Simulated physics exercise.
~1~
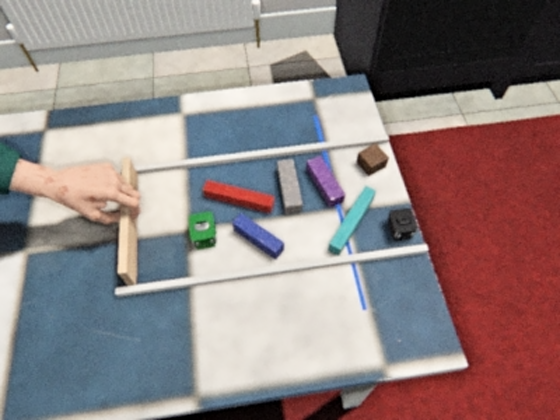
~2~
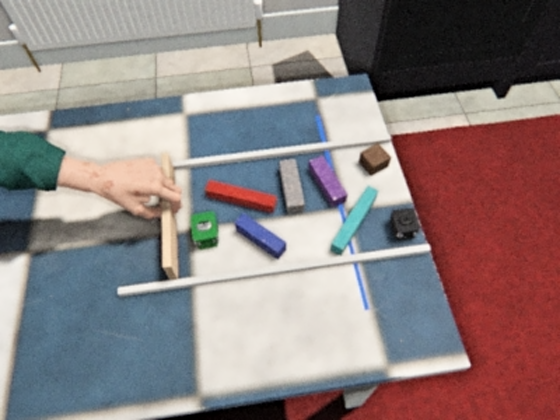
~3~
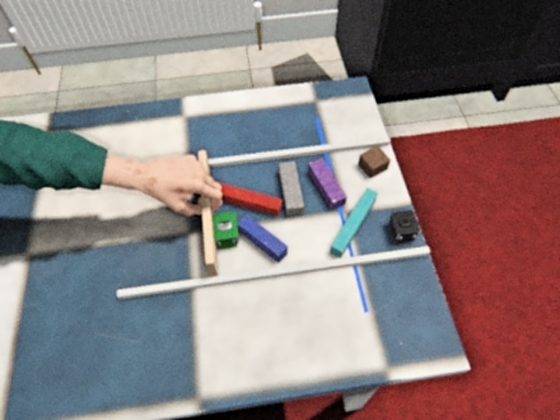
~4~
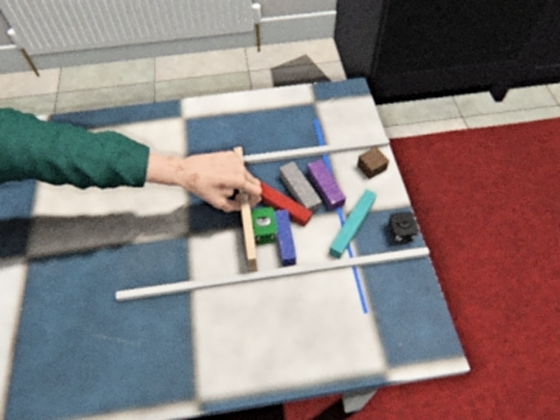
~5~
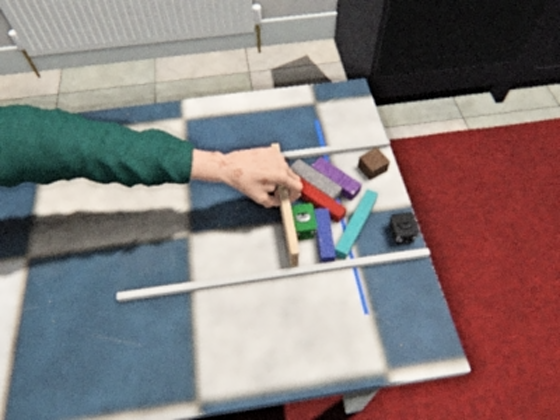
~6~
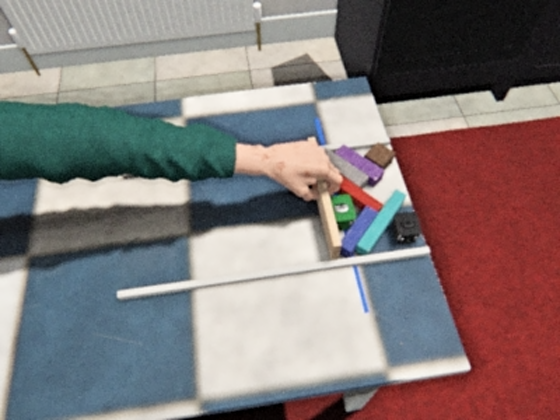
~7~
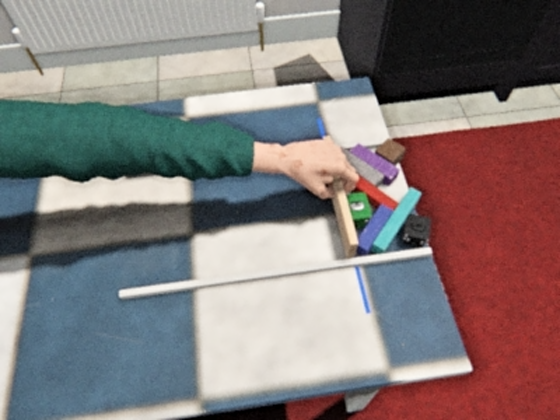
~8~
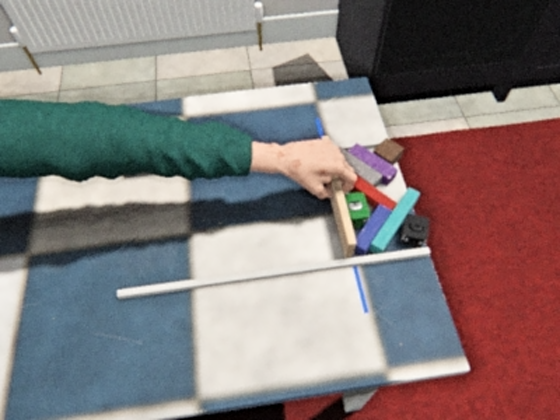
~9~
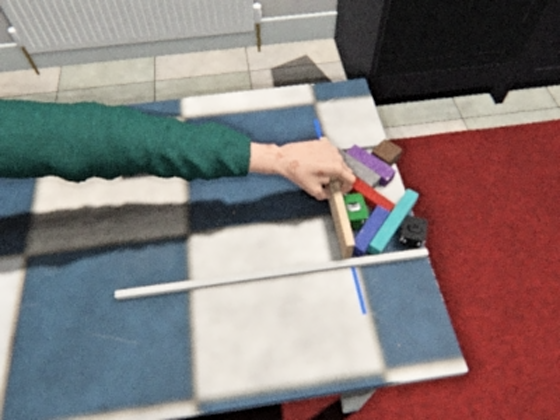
On a blue and white checked tabletop, a hand in a green sleeve pushes an upright wooden board rightward between two pale rods, sweeping colourful sticks and blocks together past a blue line, then stops with them bunched near the table's right edge, none having fallen.
